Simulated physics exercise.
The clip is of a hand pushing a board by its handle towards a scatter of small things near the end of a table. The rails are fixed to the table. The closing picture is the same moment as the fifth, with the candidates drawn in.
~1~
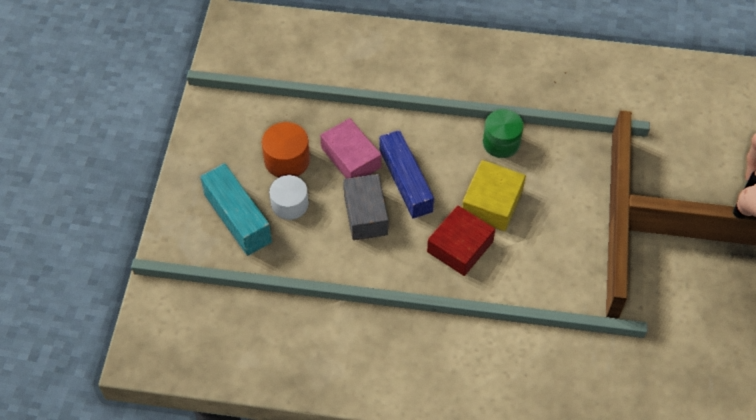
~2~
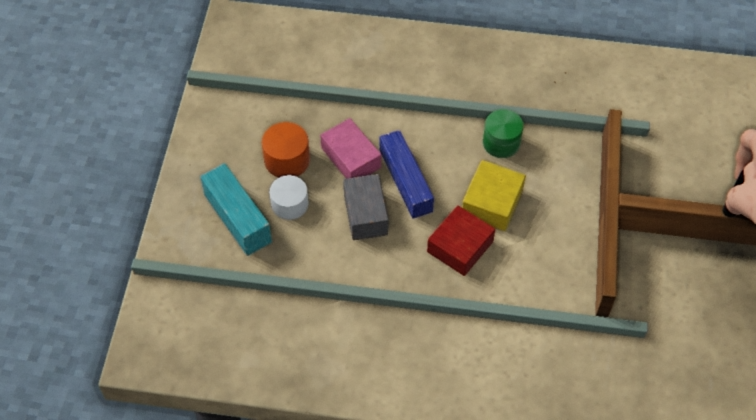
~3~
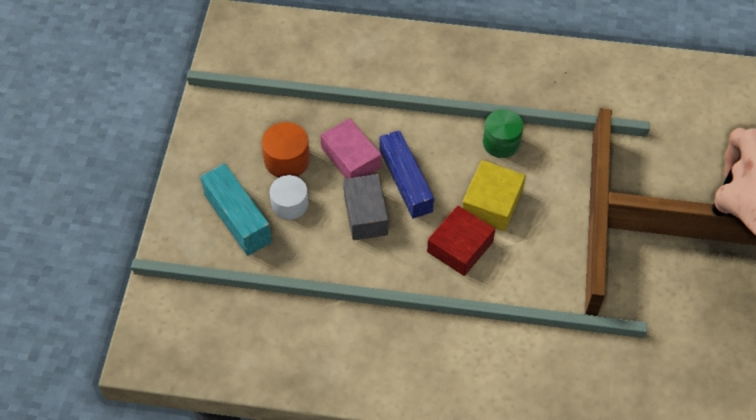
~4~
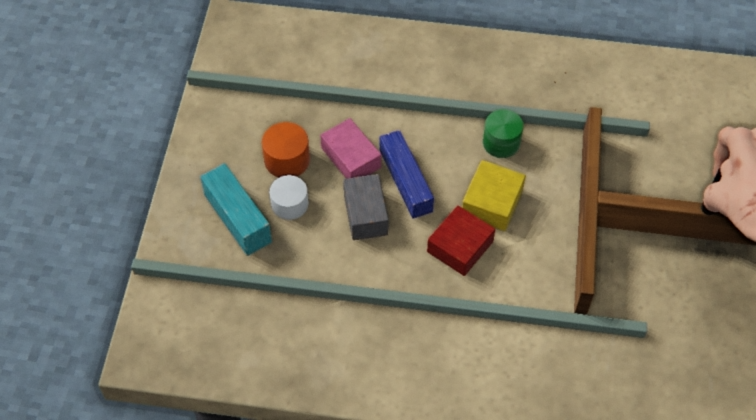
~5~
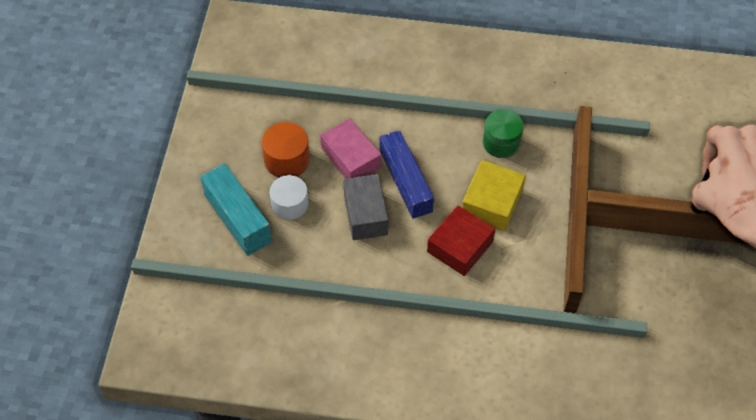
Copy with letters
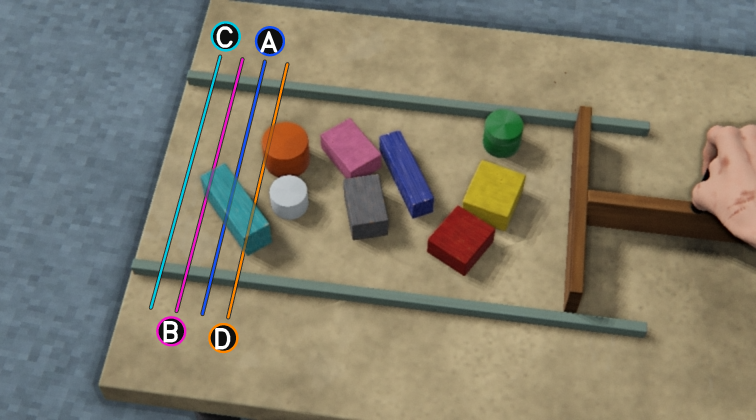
A wooden board, pushed by a hand on its handle, slides slowly left across the table between two thin rails. It starts near the rails' right ends and moves a short way closer to the scattered colourful blocks and cylinders, which all stay still, with a gap remaining between them and the board.
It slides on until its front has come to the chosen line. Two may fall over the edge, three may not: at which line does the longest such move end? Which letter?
No farther than D.
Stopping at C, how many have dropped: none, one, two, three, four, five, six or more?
In all, six or more.
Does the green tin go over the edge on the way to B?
No.
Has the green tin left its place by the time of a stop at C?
Yes.
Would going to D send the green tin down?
No.
On the marked copy, A at (236, 179); B at (212, 176); C at (188, 173); D at (260, 182).
Following D. Soon after the start, board (465, 181); green tin (446, 128); red block (427, 242).
Later, board (350, 167); orange tin (223, 148); white tin (217, 185).
In the end, board (262, 157); orange tin over the edge; white tin over the edge; two fallen.
As for the rest, A drops five; B drops six; C drops six.
